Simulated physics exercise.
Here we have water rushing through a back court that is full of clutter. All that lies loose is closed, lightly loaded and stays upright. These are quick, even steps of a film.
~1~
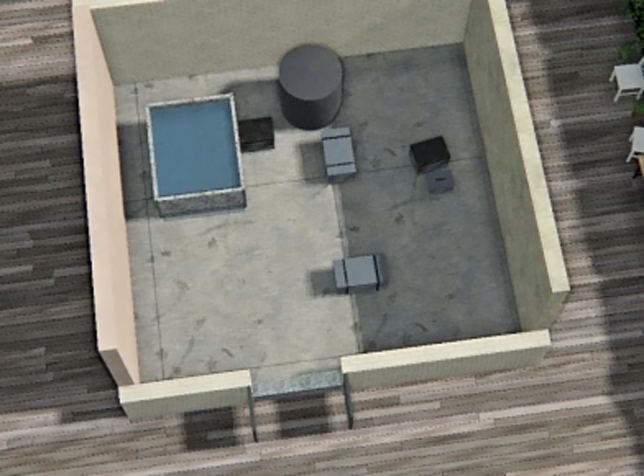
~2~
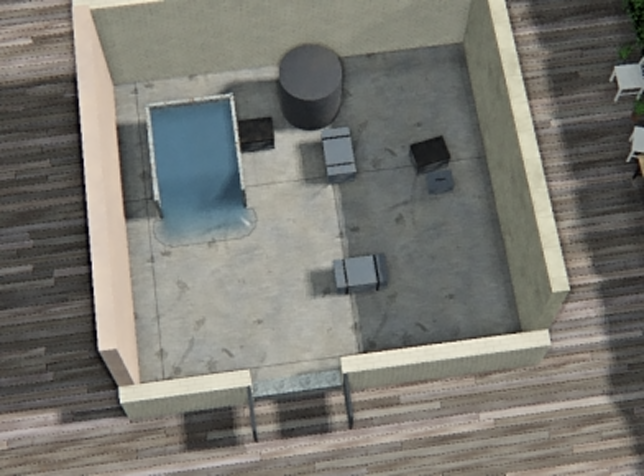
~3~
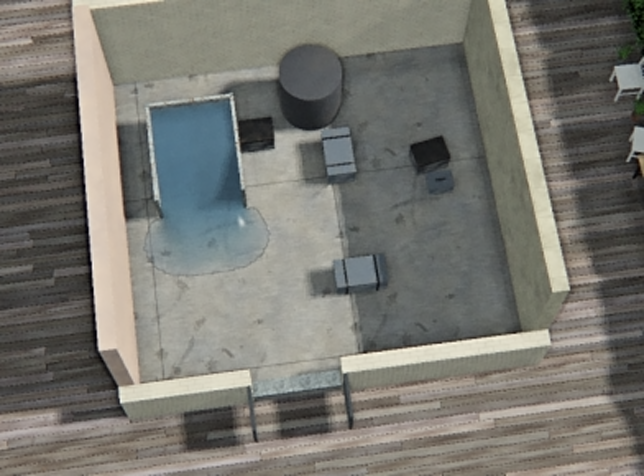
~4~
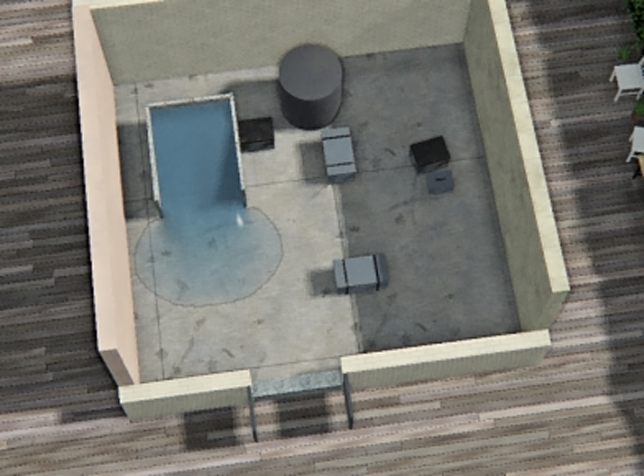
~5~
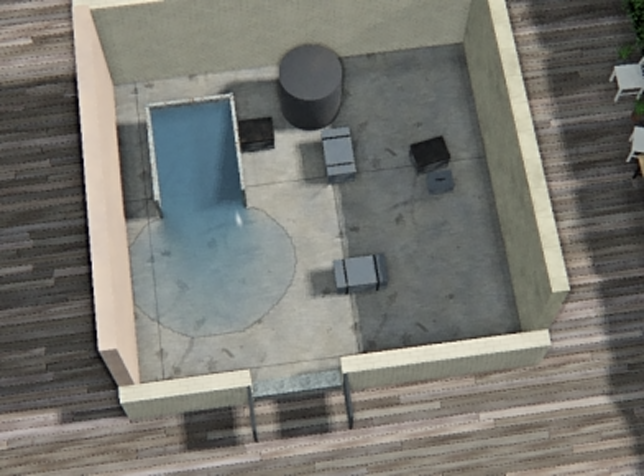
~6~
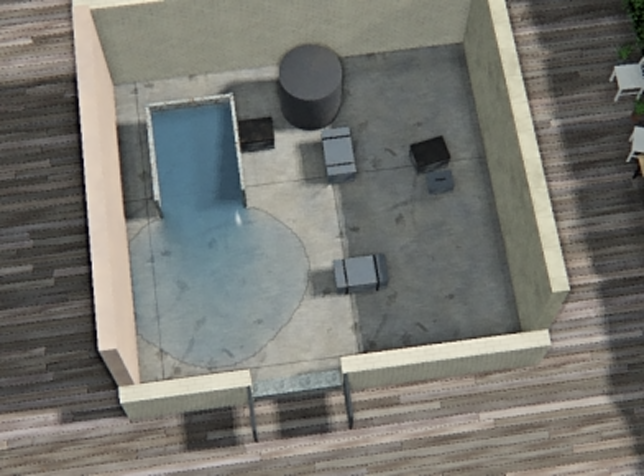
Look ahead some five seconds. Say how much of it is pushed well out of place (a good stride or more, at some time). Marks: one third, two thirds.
Share: Less than a third.
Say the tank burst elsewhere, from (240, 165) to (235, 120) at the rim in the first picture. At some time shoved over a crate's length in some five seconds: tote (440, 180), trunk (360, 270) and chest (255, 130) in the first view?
As listed: Yes, not that far, moved that far.
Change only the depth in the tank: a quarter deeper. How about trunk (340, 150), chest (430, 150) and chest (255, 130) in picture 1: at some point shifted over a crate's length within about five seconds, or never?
In that order: Under that, under that, short of that.
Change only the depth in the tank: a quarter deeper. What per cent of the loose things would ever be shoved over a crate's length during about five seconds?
About 20 per cent.
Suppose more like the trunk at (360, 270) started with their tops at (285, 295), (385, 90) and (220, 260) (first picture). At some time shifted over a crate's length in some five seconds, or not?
As listed: Swept aside, less than that, pushed that far.
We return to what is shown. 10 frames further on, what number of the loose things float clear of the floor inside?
0 of them.
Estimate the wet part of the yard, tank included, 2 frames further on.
Some 30 per cent.
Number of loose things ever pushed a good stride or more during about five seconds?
That makes 0.
A moment on, 0 of 5 are well off their spots; 0 afloat.
Next, 0 of 5 are well off their spots; 0 afloat.
Later, 0 of 5 are well off their spots; 0 afloat.
In the end, 0 of 5 are well off their spots, and 0 have been at some point; 0 afloat.
